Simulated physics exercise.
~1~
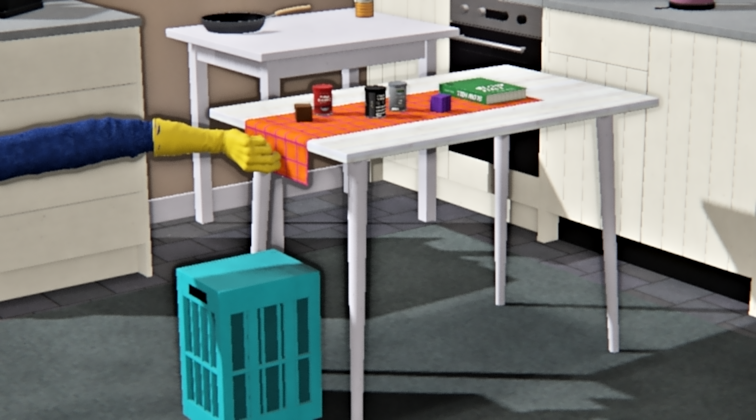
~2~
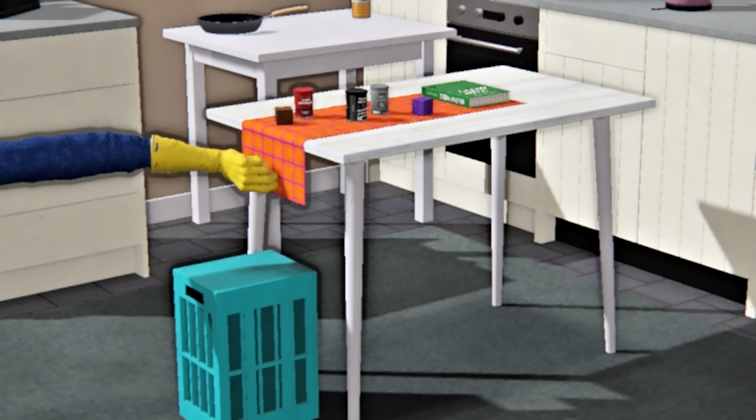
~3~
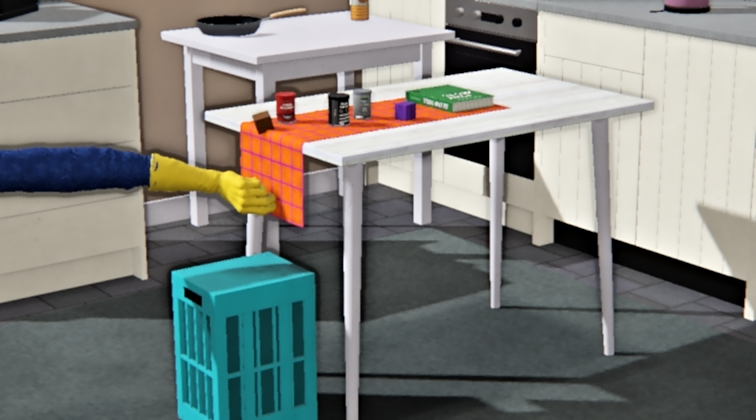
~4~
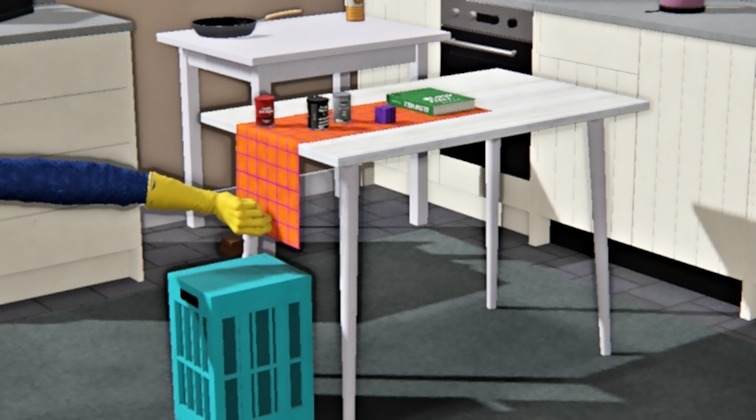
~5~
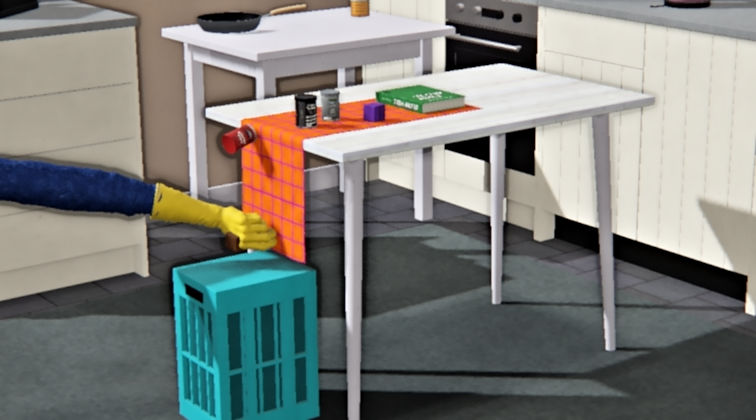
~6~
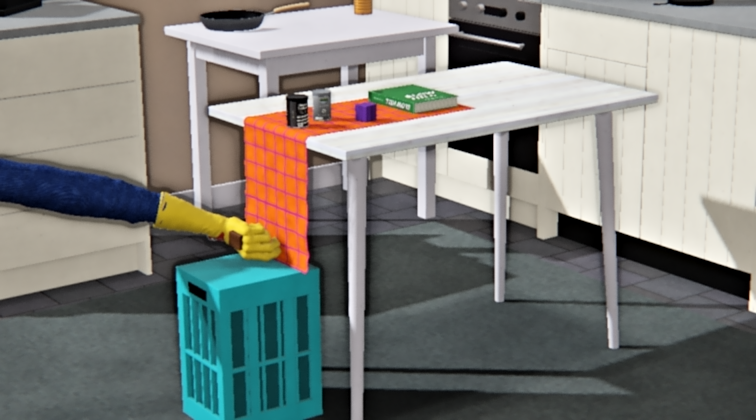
Yellow-gloved hand drawing an orange tea towel down off a white table, tipping a brown cube, then a red can, over the edge.
